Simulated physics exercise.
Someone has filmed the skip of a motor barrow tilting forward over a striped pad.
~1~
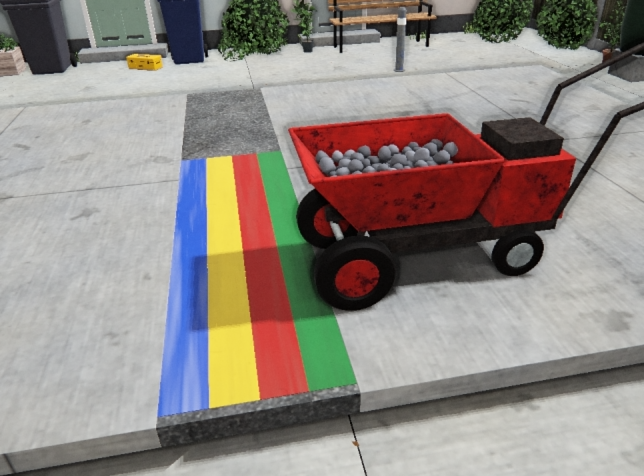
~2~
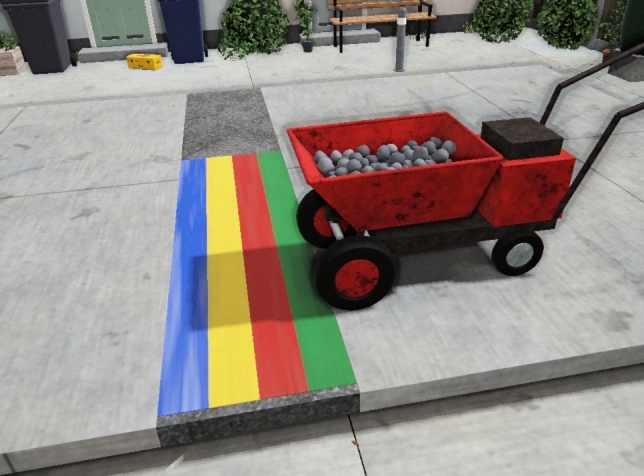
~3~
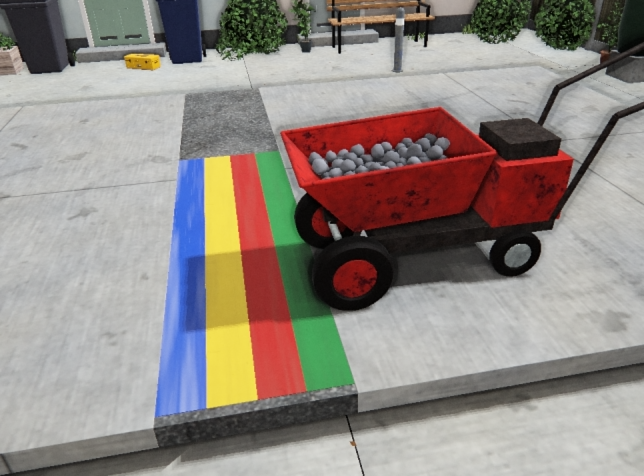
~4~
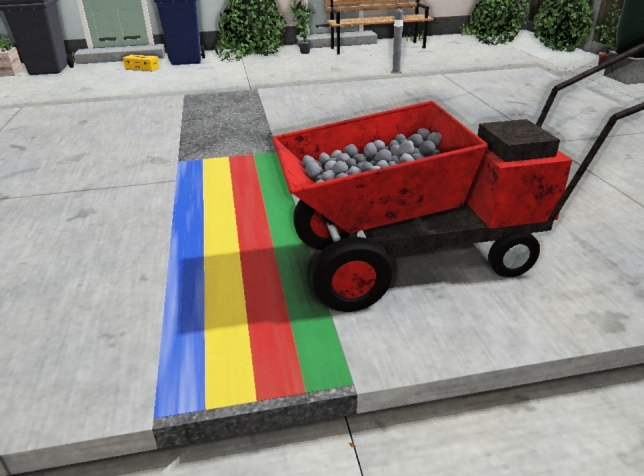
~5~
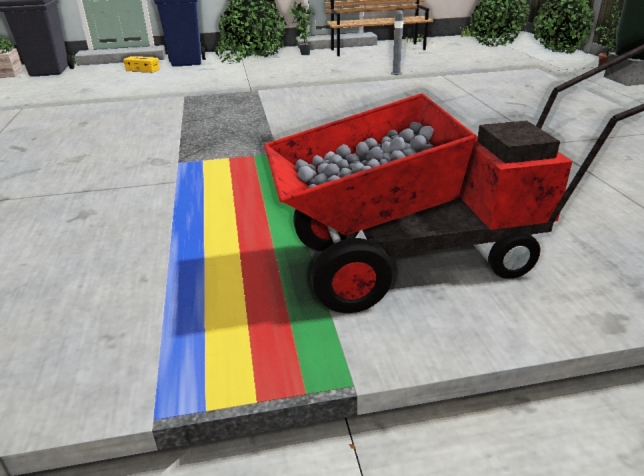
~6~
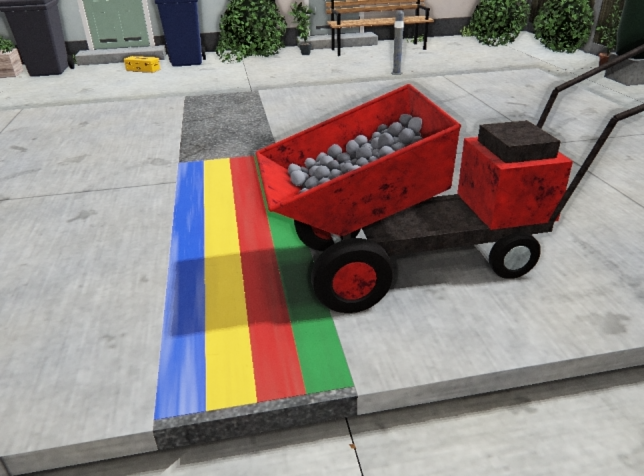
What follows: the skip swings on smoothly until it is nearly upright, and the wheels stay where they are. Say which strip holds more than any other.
The heap favours the blue strip.
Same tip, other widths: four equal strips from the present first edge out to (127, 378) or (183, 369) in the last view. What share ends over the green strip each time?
Near 0 % and 0 %.
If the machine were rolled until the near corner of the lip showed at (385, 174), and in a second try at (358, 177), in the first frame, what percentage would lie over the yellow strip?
The first gives 20 %, the second 30 %.
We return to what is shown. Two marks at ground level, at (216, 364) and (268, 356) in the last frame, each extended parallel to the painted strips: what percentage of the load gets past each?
The first gives 60 %, the second 80 %.
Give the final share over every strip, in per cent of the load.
Green strip: 0 %, red strip: 0 %, yellow strip: 25 %, blue strip: 35 %.
Shortly afterwards, skip tipped steeply; the whole lot in the skip.
Next, skip tipped right over; the bulk in the skip; a little over the yellow strip; a little over the blue strip.
Some moments later, skip tipped right over; near a quarter in the skip; near a quarter over the yellow strip; near a third over the blue strip; near a quarter off the paint.
In the end, skip tipped right over; near a quarter in the skip; none at all over the green strip; none at all over the red strip; near a quarter over the yellow strip; near a third over the blue strip; near a quarter off the paint.
